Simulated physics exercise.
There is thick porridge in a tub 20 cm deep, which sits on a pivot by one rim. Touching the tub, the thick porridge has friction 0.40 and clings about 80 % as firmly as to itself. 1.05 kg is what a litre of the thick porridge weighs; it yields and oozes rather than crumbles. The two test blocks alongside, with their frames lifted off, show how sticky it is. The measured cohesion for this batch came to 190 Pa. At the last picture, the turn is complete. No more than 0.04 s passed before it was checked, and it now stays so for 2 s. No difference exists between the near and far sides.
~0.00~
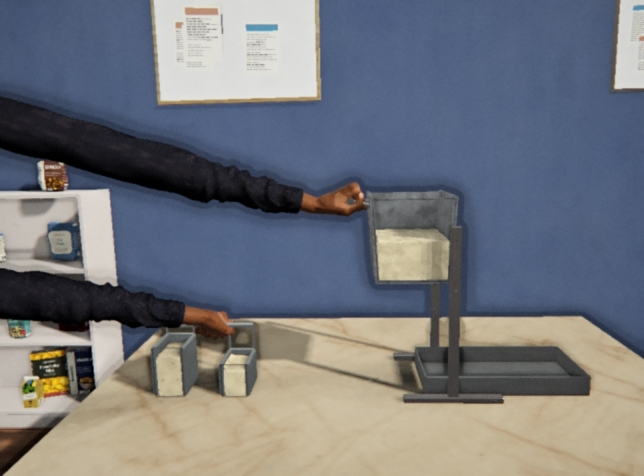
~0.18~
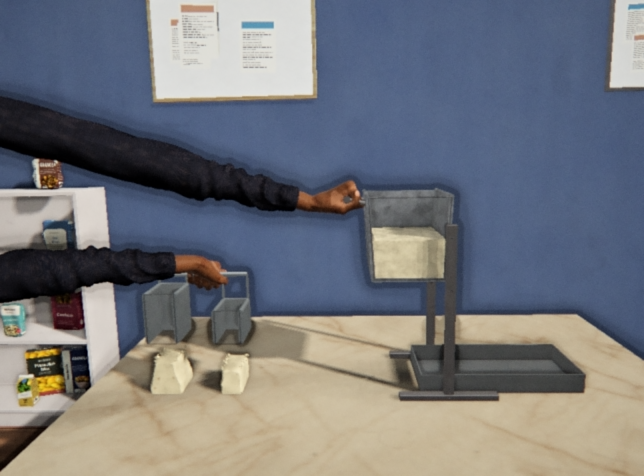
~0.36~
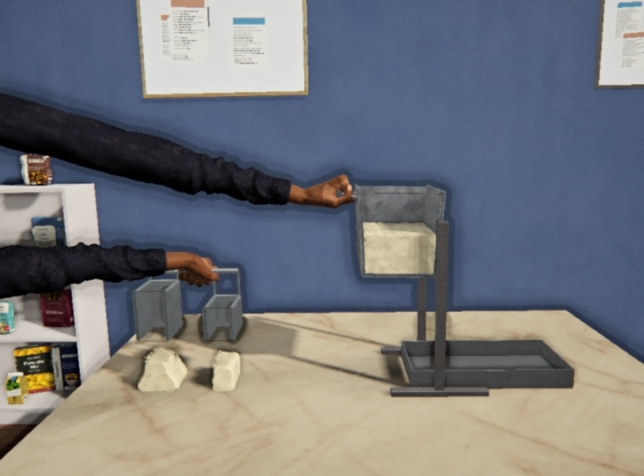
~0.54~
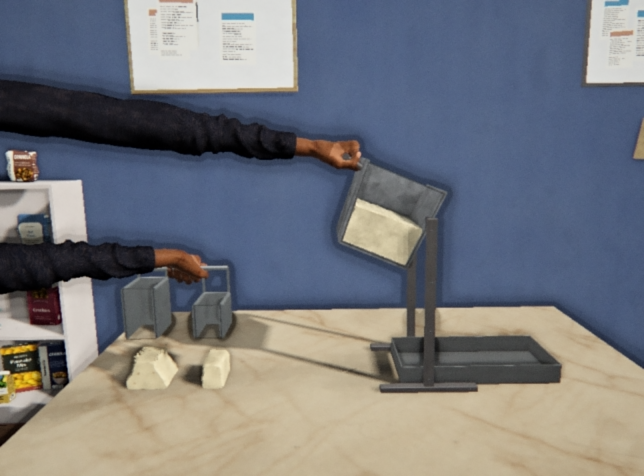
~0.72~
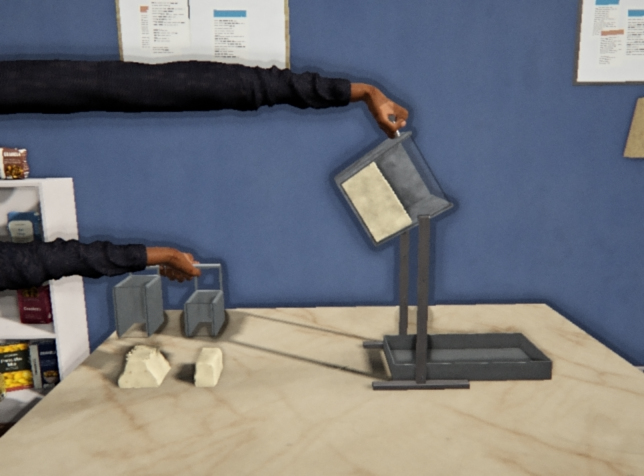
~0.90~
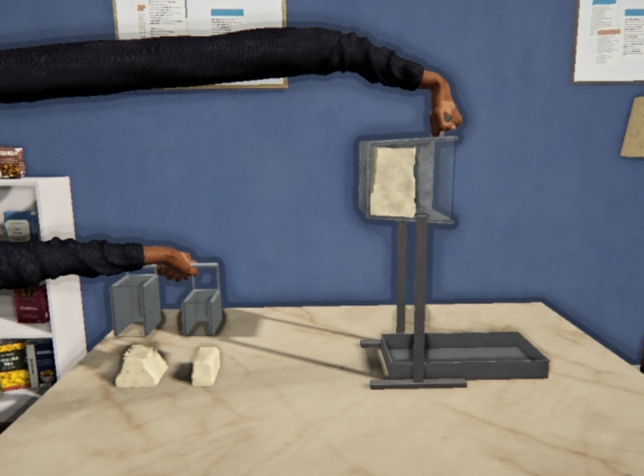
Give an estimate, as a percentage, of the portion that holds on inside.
The portion holding on inside is about 72 %.
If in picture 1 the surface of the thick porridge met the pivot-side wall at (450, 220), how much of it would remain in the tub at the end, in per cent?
Then about 45 %.
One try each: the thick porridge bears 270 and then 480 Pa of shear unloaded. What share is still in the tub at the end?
85 in a hundred, followed by 100 in a hundred.
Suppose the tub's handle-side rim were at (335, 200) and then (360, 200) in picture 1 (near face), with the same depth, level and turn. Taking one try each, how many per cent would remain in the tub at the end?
The first would keep 45 percent and the second 55 percent.
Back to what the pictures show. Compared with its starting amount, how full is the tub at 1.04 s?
I'd put it close to 100 %.
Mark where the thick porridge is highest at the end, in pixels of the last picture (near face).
I'd say it peaks at roughly (393, 190) in the last picture.
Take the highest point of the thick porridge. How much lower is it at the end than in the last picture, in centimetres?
About 10 cm.
After 1.04 s, the tub is at 91 degrees and holds 100 %.
After 1.21 s, the tub is at 91 degrees and holds 82 %.
After 1.38 s, the tub is at 91 degrees and holds 72 %.
After 1.55 s, the tub is at 91 degrees and holds 72 %.
After 2.90 s, at the end, the tub is at 91 degrees and holds 72 %.
